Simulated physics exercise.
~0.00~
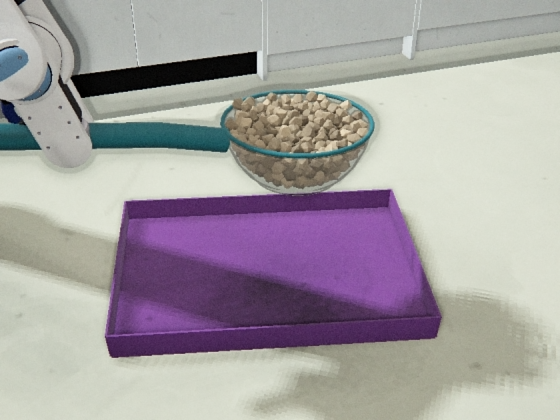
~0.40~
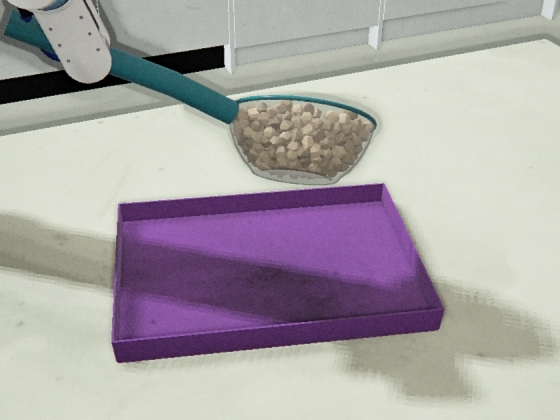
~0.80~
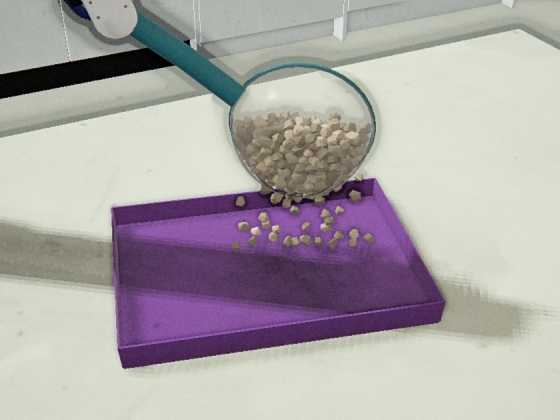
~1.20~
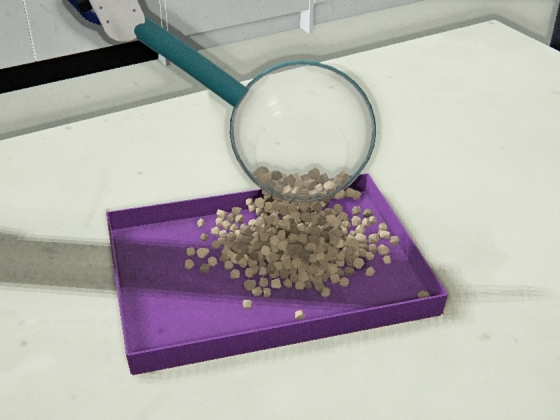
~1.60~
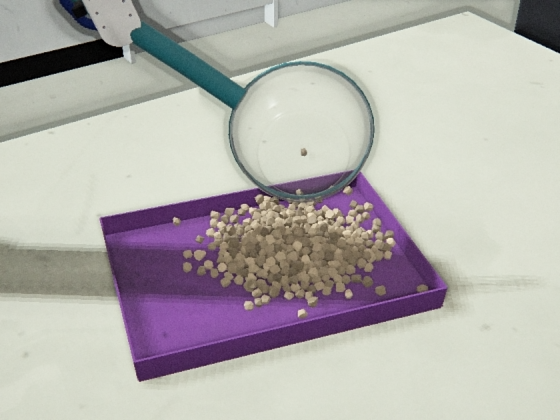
A clear, round ladle with a teal rim and handle, heaped with beige and brown pieces of grit, is held by a white robotic arm at the upper left, above a shallow purple tray on a pale tabletop, seen from above at an angle. The arm tilts the ladle toward the viewer, and the pieces shift toward its lower edge. As it tips onto its side, a few pieces drop, then many pour into the tray and spread into a mound. By the end the ladle is nearly clear, with a single piece visible against it, and a broad pile lies in the tray.
